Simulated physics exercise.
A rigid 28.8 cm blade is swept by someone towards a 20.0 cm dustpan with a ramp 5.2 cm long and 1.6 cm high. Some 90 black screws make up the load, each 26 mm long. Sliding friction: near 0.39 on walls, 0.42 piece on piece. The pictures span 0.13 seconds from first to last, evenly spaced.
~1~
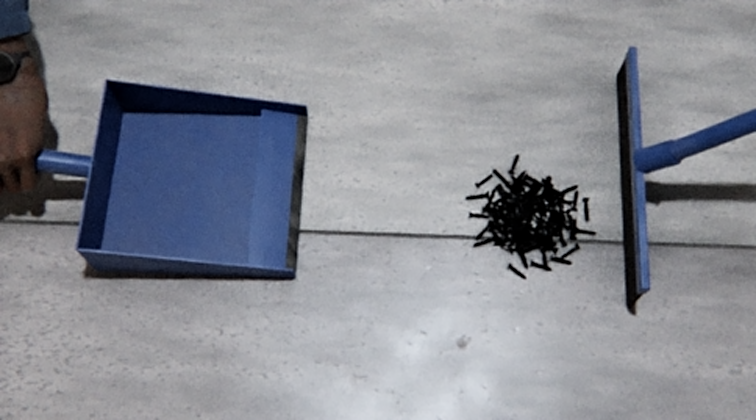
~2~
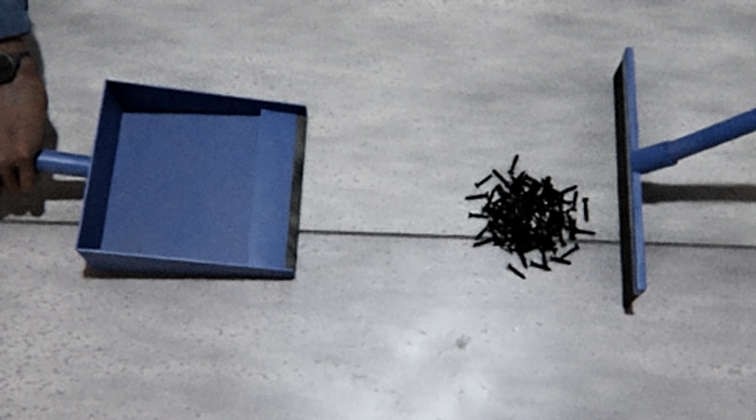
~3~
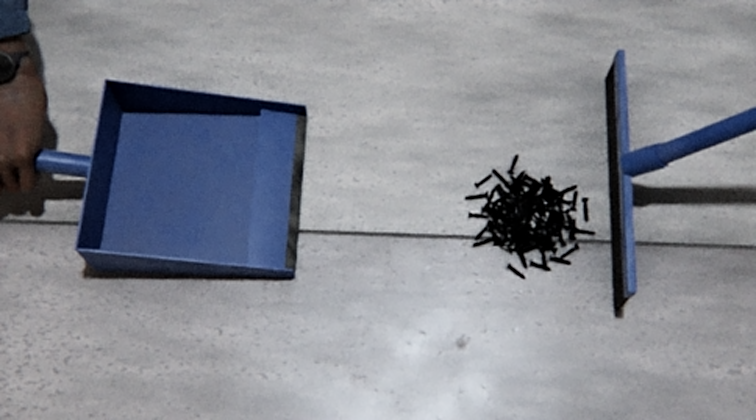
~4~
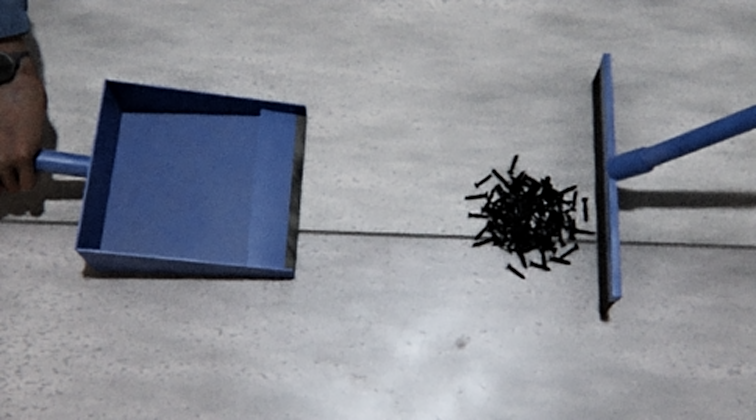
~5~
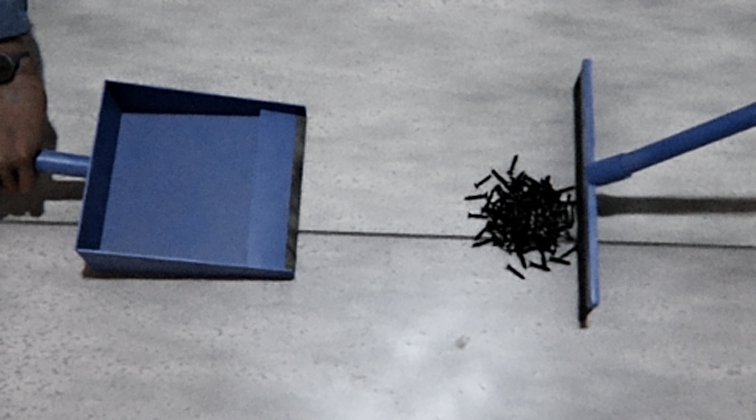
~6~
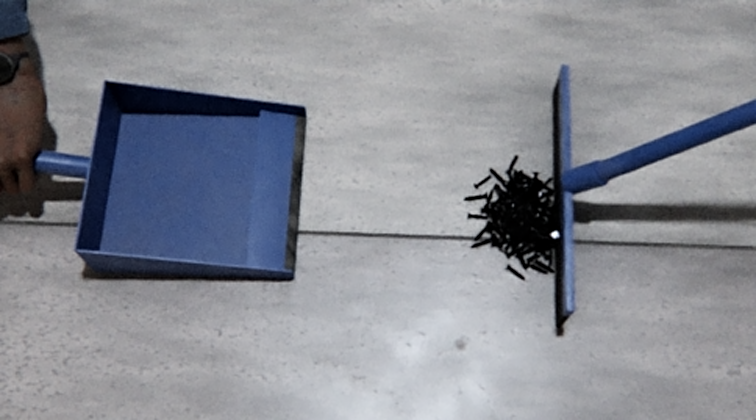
On a pale grey, speckled floor crossed by a thin dark line, the view is from above. A blue dustpan lies at left, its handle held by a hand at the edge, with a loose pile of small black screws right of centre and an upright blue blade on a pole at right. The blade slides left, meets the pile and pushes its right side inward, while the dustpan and camera stay still.
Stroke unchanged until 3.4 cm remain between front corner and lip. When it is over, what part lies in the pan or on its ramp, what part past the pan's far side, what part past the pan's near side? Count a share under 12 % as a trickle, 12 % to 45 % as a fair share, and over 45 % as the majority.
Pan: A medium amount; far side: Only a little; near side: A medium amount.
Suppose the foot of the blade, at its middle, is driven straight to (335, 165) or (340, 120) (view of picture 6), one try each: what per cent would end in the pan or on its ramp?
I'd expect around 50 percent, then around 40 percent.
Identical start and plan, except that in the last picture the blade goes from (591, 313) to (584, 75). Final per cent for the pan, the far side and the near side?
You'd see pan at 10, far at 0 and near at 40.
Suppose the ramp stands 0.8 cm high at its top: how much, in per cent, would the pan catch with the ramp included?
Close to 35 per cent then.
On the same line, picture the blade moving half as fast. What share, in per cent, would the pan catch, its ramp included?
About 10 per cent.
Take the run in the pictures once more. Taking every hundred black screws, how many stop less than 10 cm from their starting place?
It comes to near 0 percent.
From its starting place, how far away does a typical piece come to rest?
26 cm or thereabouts.
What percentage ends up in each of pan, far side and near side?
Final, in %: Pan 20, far side 0, near side 25.
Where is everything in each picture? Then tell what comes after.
Blade from (643, 289) to (631, 55), moved 0.0 cm, 0 of the pieces shifted so far; middle of the pieces at (531, 216); pan at (189, 190), in the first frame.
Blade from (639, 290) to (627, 56), moved 0.3 cm, 0 of the pieces shifted so far; middle of the pieces at (530, 216), in the second frame.
Blade from (629, 292) to (619, 58), moved 1.4 cm, 0 of the pieces shifted so far; middle of the pieces at (530, 216), in the third frame.
Blade from (614, 297) to (605, 62), moved 3.0 cm, 0 of the pieces shifted so far; middle of the pieces at (530, 216), in the fourth frame.
Blade from (593, 303) to (586, 67), moved 5.4 cm, 13 of the pieces shifted so far; middle of the pieces at (530, 216), in the fifth frame.
Blade from (568, 311) to (564, 73), moved 8.0 cm, 51 of the pieces shifted so far; middle of the pieces at (518, 217); pan at (187, 191), in the sixth frame.
Then, 0.14 s after the last picture, middle of the blade 15 cm from the lip; 0 % over the lip, far side 0 %, near side 10 %.
Then, 0.23 s after the last picture, middle of the blade 7 cm from the lip; 0 % over the lip, far side 0 %, near side 25 %.
Then, 0.46 s after the last picture, middle of the blade 4 cm from the lip; 20 % over the lip, far side 0 %, near side 25 %.
In the end, pan 20 %, far side 0 %, near side 25 %, in front of the lip or behind the blade 50 %.
